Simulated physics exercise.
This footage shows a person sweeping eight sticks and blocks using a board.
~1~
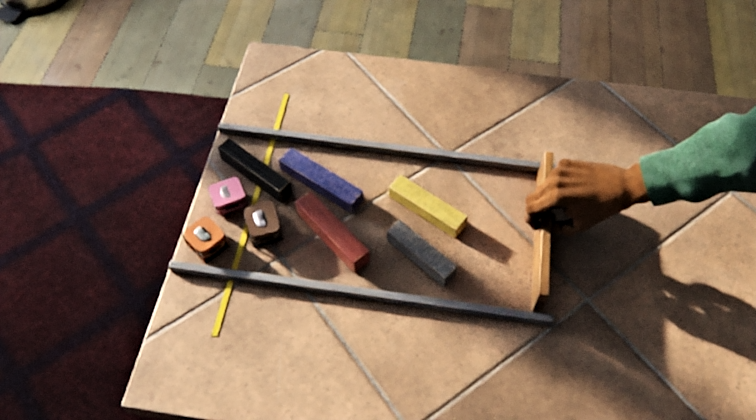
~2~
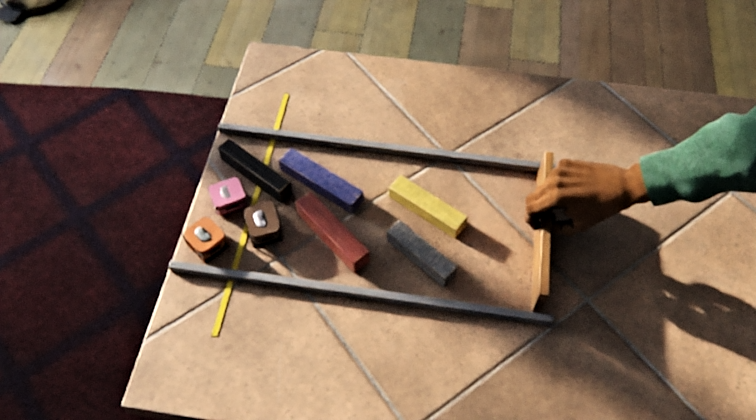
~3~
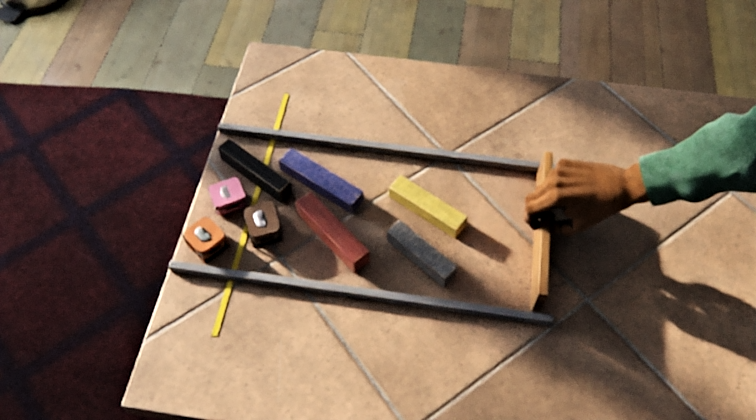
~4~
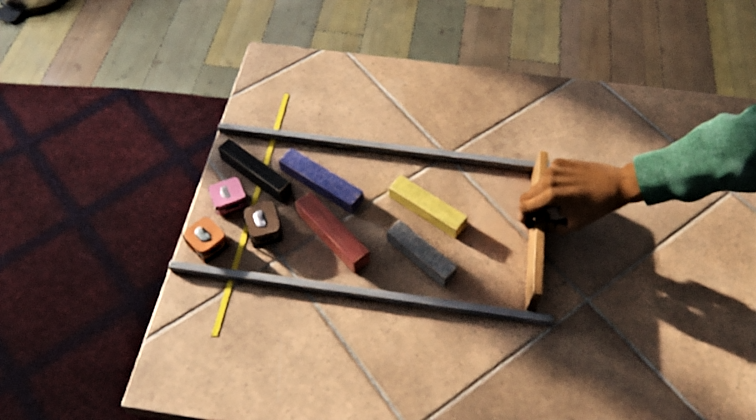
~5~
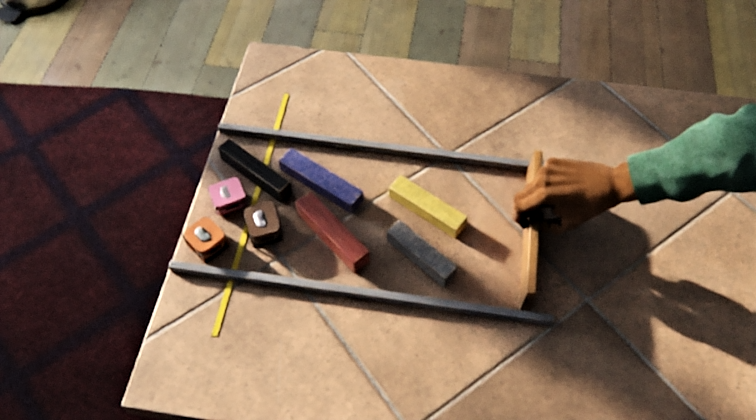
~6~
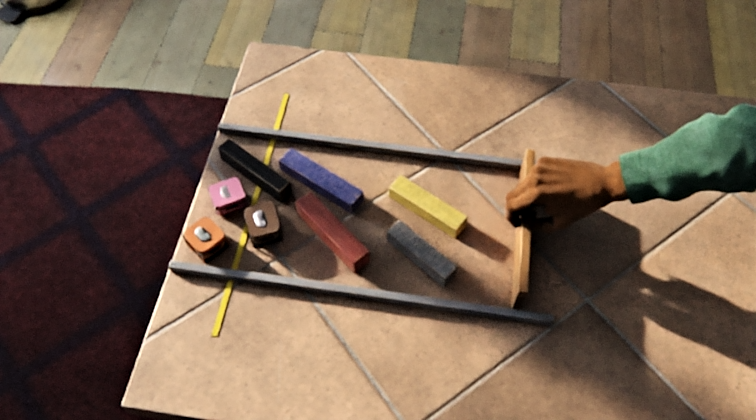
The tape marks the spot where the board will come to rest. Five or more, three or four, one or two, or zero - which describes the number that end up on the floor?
That would be three or four.
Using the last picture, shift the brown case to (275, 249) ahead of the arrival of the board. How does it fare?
Lab note: Started there, it remains on top.
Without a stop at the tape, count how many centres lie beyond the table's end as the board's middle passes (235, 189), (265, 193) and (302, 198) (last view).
5, 3, 0.
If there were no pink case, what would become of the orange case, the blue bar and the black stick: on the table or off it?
Taking them one by one, the orange case drops away, the blue bar holds its spot and the black stick drops away.
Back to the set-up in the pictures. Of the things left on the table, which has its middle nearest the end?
That is the blue bar.
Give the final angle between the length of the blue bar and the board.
I'd estimate about 35 degrees.
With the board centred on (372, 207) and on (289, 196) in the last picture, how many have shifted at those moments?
Moved so far: 4, later 8.
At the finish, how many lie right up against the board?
The figure is 2.
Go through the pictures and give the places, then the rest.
The first frame shows orange case (206, 240); pink case (228, 197); black stick (255, 170); board (543, 229); tape (254, 202).
The second frame shows pink case (229, 198); yellow bar (427, 206).
The third frame shows black stick (255, 170); blue bar (321, 180).
The fourth frame shows orange case (206, 240); board (537, 229).
The fifth frame shows pink case (229, 198); brown case (263, 225).
The sixth frame shows orange case (206, 240); pink case (229, 198); black stick (255, 170); board (524, 227); tape (254, 202).
Soon after, none off yet; orange case at rest near (206, 240); pink case at rest near (229, 198); black stick at rest near (255, 170).
In the end, the number that fall off is three or four; gone, brown case, black stick, pink case and orange case.
